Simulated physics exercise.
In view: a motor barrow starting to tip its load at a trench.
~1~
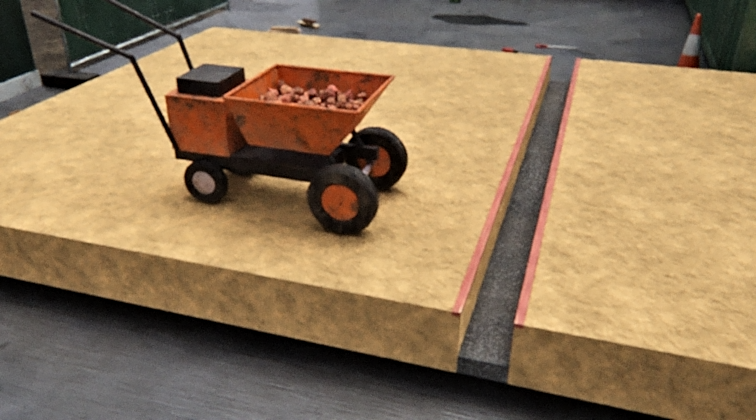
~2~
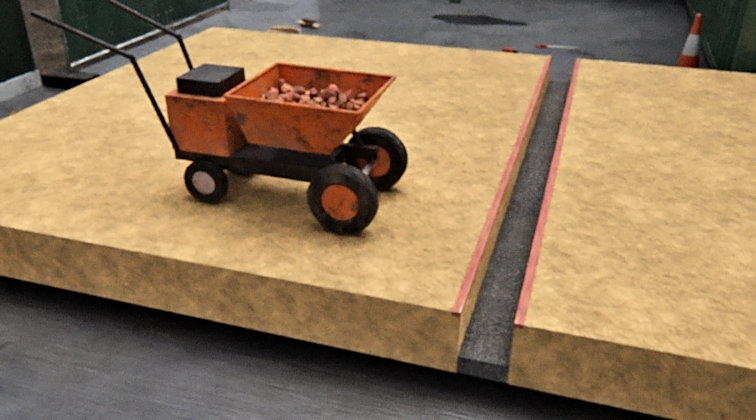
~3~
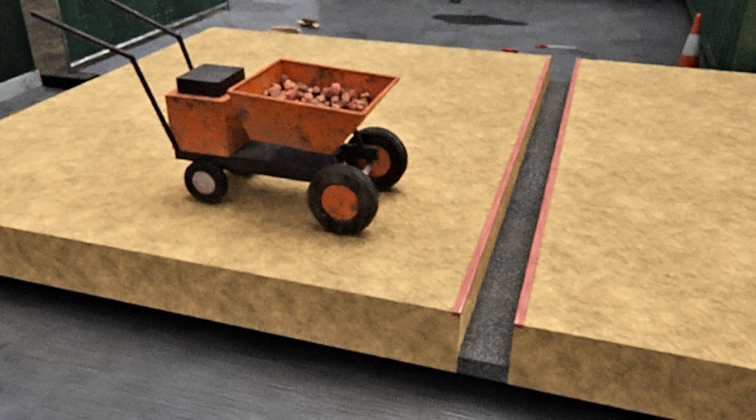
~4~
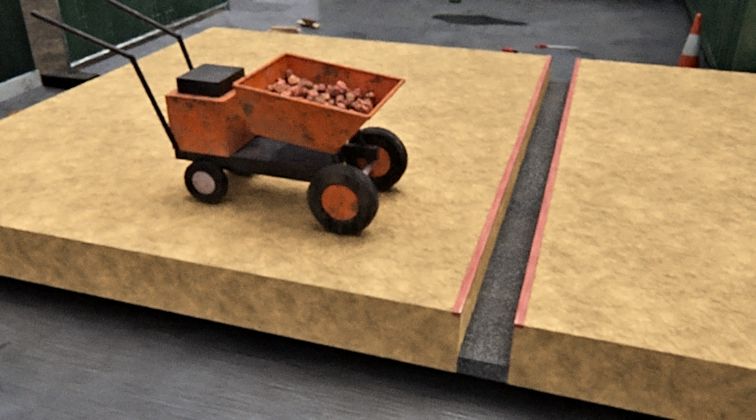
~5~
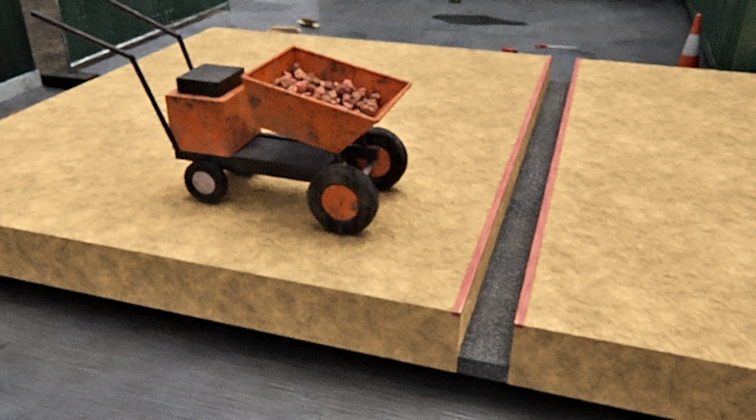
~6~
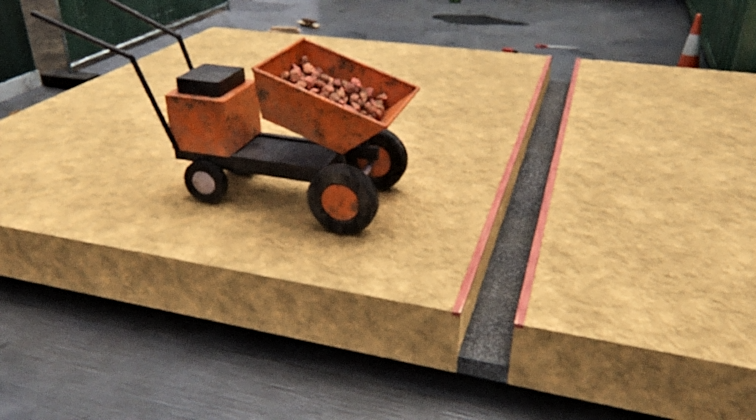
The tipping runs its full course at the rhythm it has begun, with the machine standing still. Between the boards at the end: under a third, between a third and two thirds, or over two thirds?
In the trench: From one third to two thirds.
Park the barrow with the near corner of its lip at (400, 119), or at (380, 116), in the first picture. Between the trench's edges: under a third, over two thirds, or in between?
At the first place over two thirds, at the second over two thirds.
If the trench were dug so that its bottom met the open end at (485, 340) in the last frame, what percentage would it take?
About 50 per cent.
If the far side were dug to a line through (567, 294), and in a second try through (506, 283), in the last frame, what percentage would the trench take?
In turn 60 and 50 in a hundred.
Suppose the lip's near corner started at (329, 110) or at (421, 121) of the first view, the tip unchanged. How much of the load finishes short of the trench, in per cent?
Roughly 70 per cent, and 0 per cent.
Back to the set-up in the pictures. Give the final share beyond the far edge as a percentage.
About 0 per cent.
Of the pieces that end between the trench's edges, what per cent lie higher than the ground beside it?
Some 0 per cent.
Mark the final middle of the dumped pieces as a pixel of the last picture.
At about (496, 251).
Soon, skip tipped steeply; all in the skip.
A while on, skip tipped right over; most in the skip; a small part short of the trench; a stray few in or heaped over the trench; a small part falling.
Towards the end, skip tipped right over; a small part in the skip; about half short of the trench; about half in or heaped over the trench; a stray few beyond it.
Finally, skip tipped right over; about a third short of the trench; about half in or heaped over the trench; a stray few beyond it.
